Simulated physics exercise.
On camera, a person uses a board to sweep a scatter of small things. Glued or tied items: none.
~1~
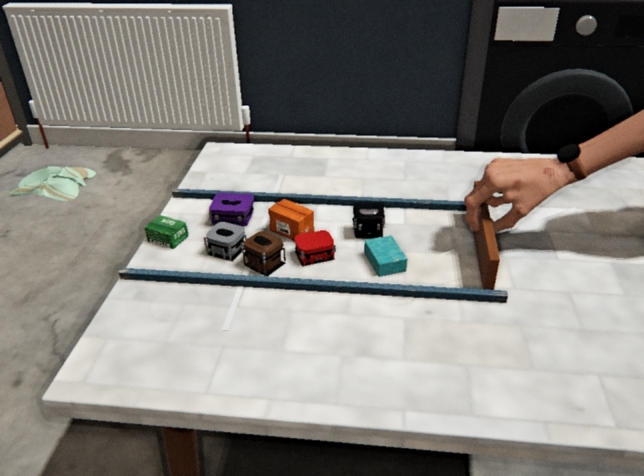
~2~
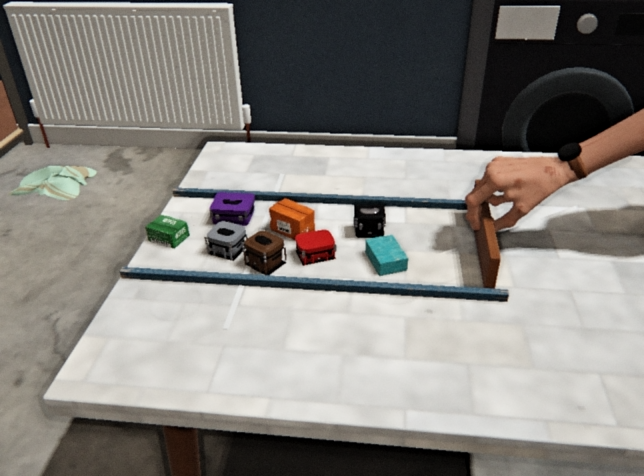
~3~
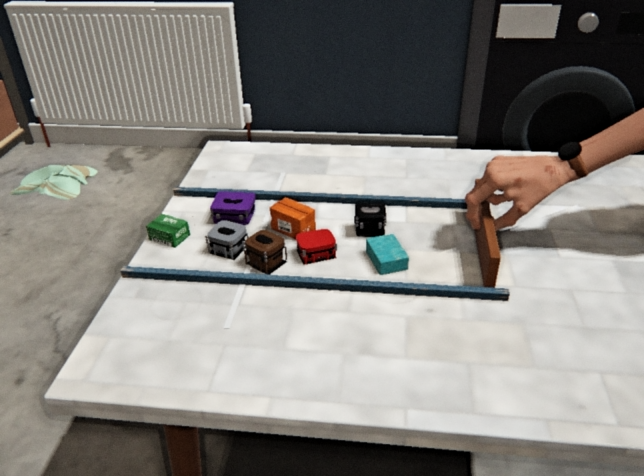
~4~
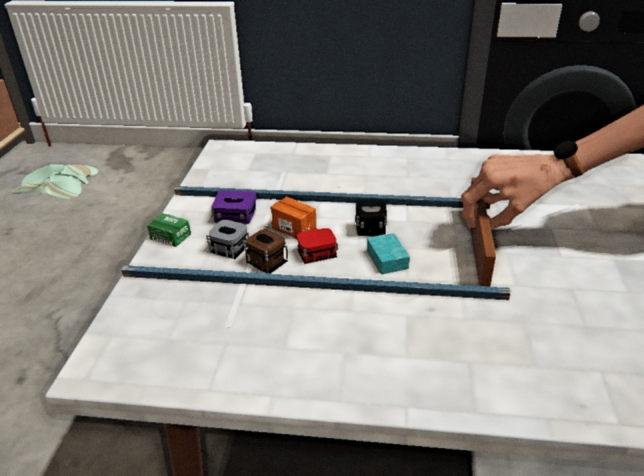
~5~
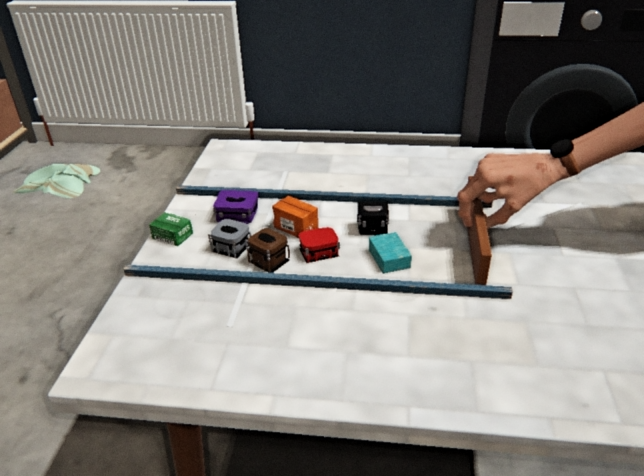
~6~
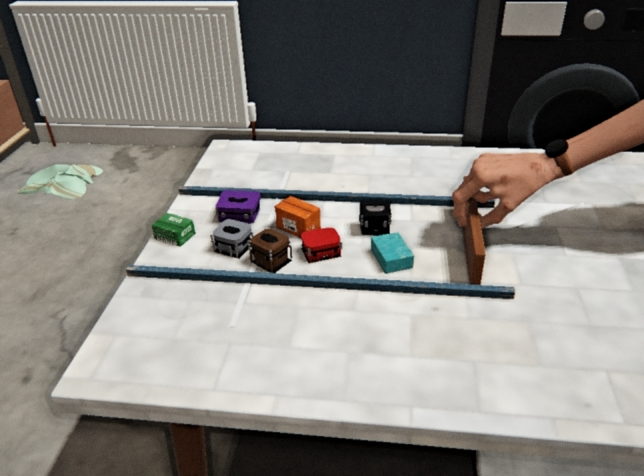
A person's hand, reaching in from the right, holds a brown board upright on a white tiled table, seen from above at an angle with a radiator and dark appliance behind. Between two blue strips sit small green, purple, grey, brown, orange, red, black and turquoise cases, left to right. The hand slides the board slightly left without touching them, while the view shifts very slightly.
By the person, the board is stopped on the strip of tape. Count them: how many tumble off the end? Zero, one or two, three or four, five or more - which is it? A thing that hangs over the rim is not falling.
The fallen count comes to none.
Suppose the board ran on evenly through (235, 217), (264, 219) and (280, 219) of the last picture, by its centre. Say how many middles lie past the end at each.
It would be 1, 0 and 0.
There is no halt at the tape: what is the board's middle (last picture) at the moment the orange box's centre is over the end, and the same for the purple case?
I'd put it close to (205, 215), and close to (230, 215) for the other one.
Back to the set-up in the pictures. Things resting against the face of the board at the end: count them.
It's 2.
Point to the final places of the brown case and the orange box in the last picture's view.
The brown case finishes at (209, 254); the orange box finishes at (216, 214).
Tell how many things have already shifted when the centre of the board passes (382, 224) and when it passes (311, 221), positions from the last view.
At the first spot 2, then 7.
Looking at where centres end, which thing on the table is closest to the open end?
It's the green box.
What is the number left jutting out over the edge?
As for overhanging, the count is 1.
A little later, none off yet; green box at rest near (174, 229); purple case at rest near (239, 208); grey case at rest near (233, 239).
Next, none off yet; green box at rest near (174, 229); purple case shifted about its own width near (214, 205); grey case shifted about its own width near (207, 239).
When it is over, the number that fall off is zero.
